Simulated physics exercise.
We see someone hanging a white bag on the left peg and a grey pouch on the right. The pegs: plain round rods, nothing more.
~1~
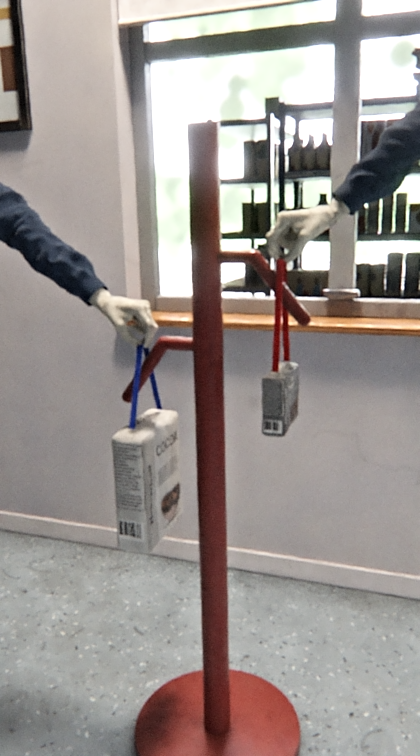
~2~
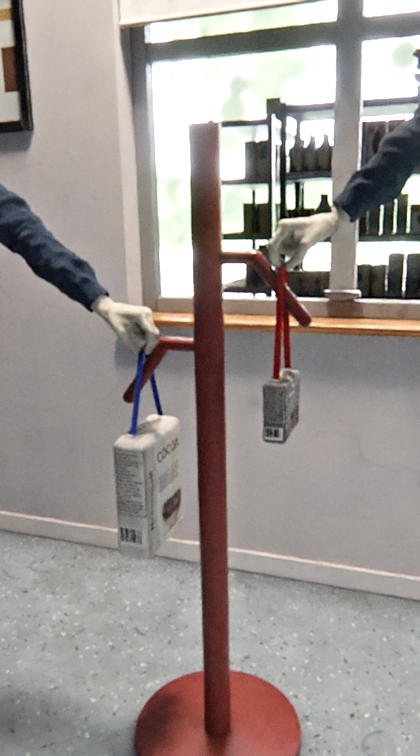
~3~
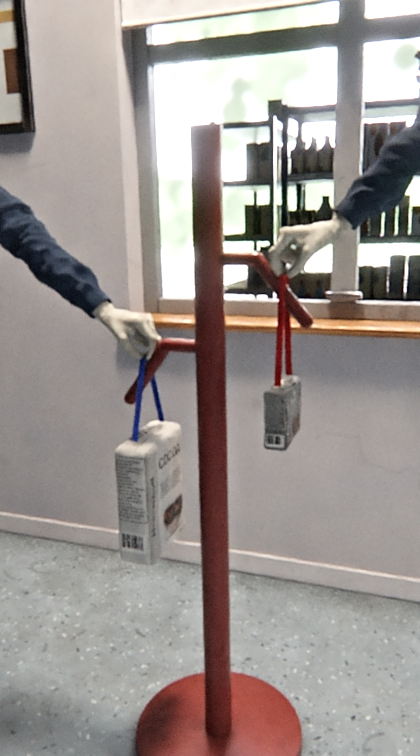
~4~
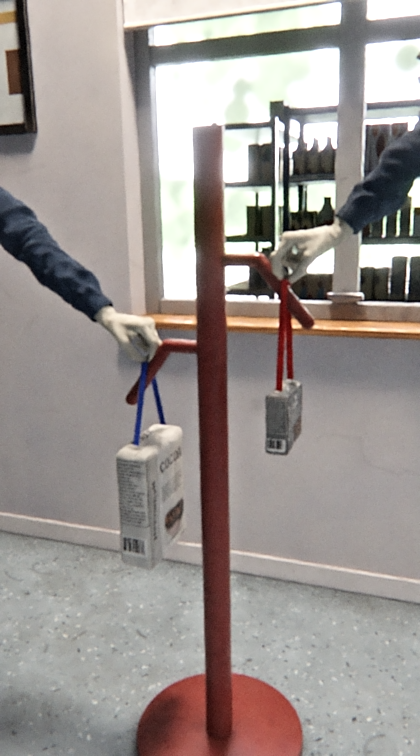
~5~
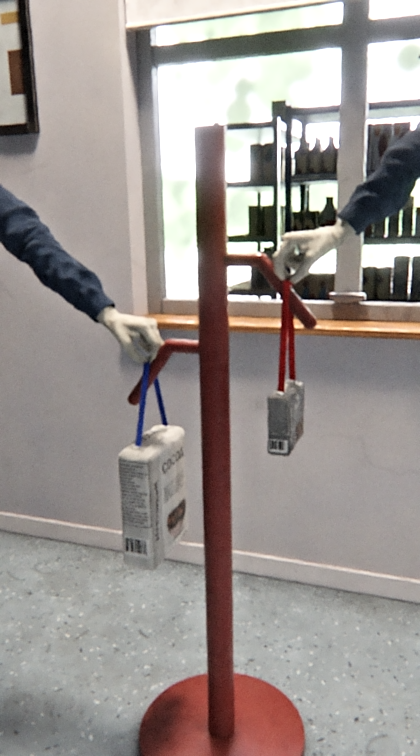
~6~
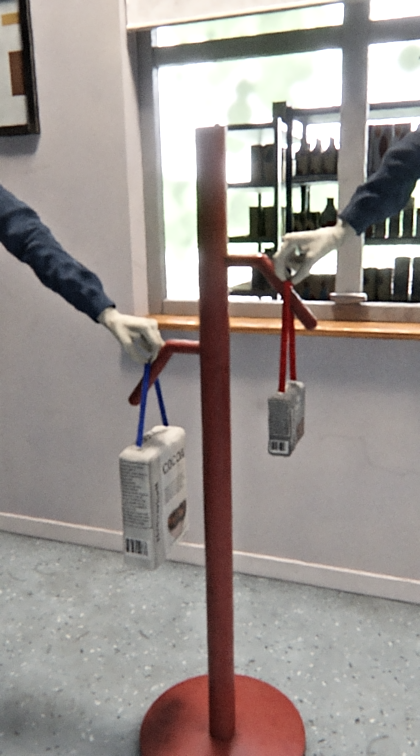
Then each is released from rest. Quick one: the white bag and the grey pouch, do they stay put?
The white bag does not stay put, the grey pouch does not stay put.
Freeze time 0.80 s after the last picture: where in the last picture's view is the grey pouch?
Look near pixel (260, 748).
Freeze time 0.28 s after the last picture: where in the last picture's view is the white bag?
Near (160, 586).
Then, 0.28 s later than the last view, white bag falling near (160, 586); grey pouch falling near (286, 515).
Then, 0.52 s later than the last view, white bag on the floor near (189, 682); grey pouch on the floor near (277, 741).
Then, 0.80 s later than the last view, white bag on the floor near (204, 689); grey pouch on the floor near (260, 748).
Finally, white bag on the floor near (213, 696); grey pouch on the floor near (262, 749). The white bag comes down and the grey pouch slips off its peg.
